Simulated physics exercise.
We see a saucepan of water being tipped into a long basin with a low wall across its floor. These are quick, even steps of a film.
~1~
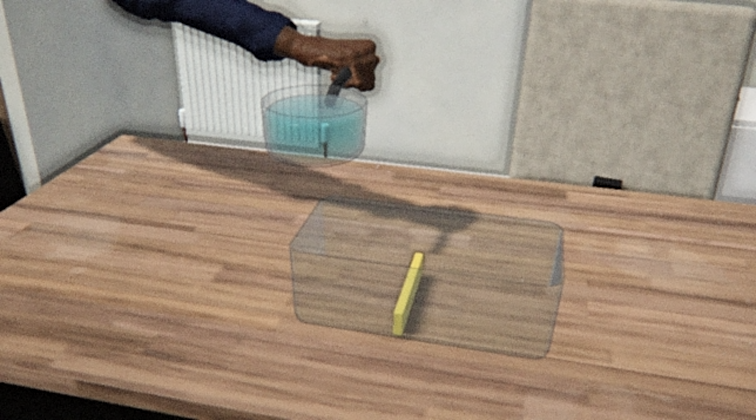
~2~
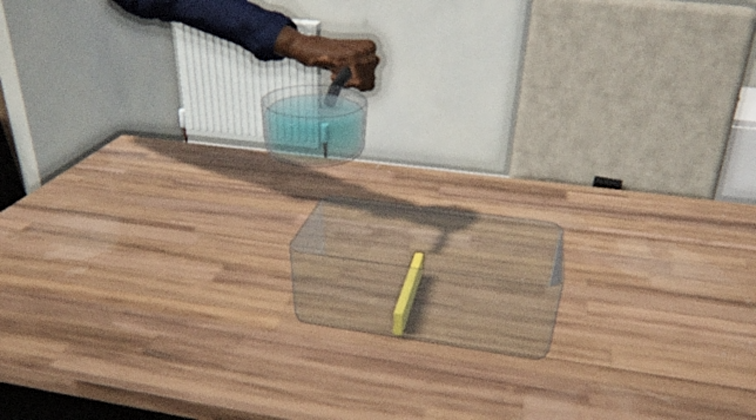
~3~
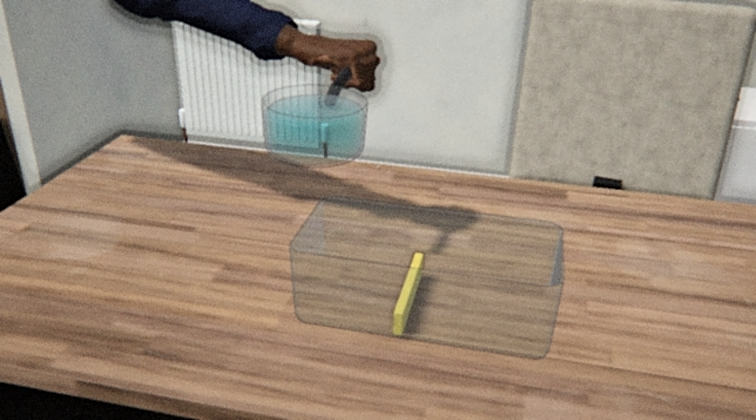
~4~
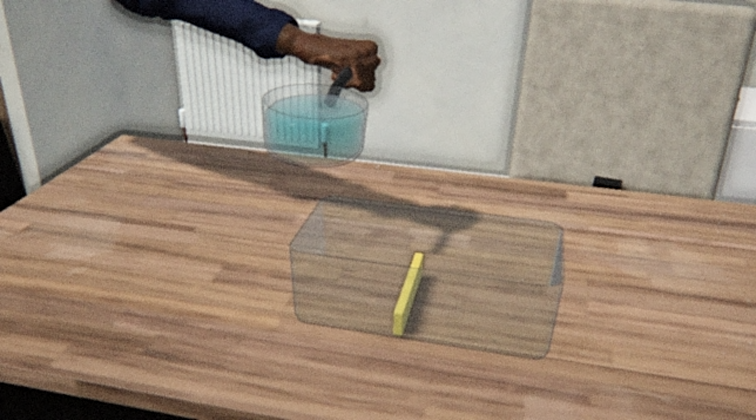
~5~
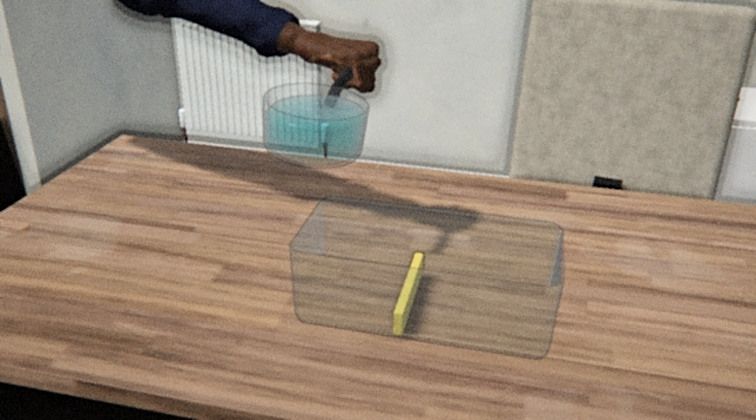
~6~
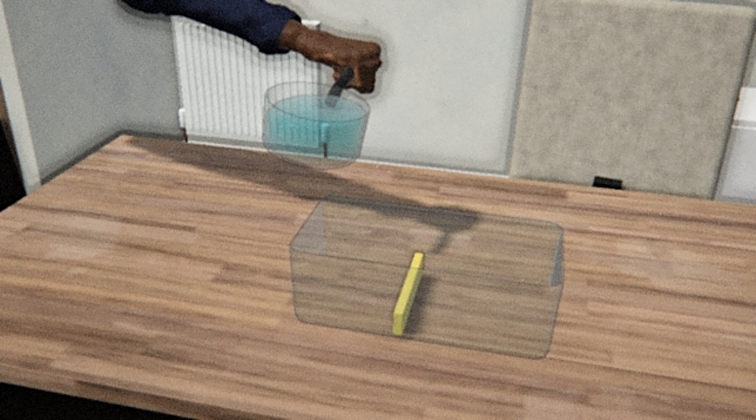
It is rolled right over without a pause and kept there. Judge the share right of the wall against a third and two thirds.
The share right of the wall is between a third and two thirds.
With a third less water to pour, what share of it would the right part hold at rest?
Close to 35 per cent.
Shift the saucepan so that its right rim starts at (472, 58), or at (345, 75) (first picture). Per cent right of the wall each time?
Roughly 90 per cent, and 40 per cent.
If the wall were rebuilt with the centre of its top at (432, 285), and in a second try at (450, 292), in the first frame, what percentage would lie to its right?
Near 15 % and 10 %.
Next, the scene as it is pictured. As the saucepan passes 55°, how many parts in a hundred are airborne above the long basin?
Near 25 %.
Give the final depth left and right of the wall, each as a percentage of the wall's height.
Some 40 per cent left and 40 right.
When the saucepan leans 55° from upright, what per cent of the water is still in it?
Close to 60 per cent.
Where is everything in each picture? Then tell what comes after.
It leans 0°; its right rim is at (365, 107); the water meets the walls at (269, 104) and (364, 113); the long basin's rim runs from (307, 222) to (563, 255); the wall's top is at (410, 282), in the first frame.
It leans 0°; its right rim is at (365, 107); the water meets the walls at (270, 104) and (364, 113), in the second frame.
It leans 1°; its right rim is at (365, 108); the water meets the walls at (269, 103) and (364, 113), in the third frame.
It leans 3°; its right rim is at (366, 110); the water meets the walls at (270, 103) and (365, 114), in the fourth frame.
It leans 6°; its right rim is at (367, 112); the water meets the walls at (271, 104) and (366, 113), in the fifth frame.
It leans 9°; its right rim is at (368, 115); the water meets the walls at (272, 104) and (366, 114), in the sixth frame.
A moment on, the saucepan is tipped part way and 62 per cent is still to pour, 4 is left of the wall and 7 right of it.
Next, the saucepan is tipped on its side and 14 per cent is still to pour, 20 is left of the wall and 55 right of it.
Then the saucepan is tipped on its side and 1 per cent is still to pour, 40 is left of the wall and 56 right of it.
Later the saucepan is tipped on its side and 0 per cent is still to pour, 42 is left of the wall and 57 right of it.
At rest 43 per cent lies left of the wall, 57 right of it and 1 outside.
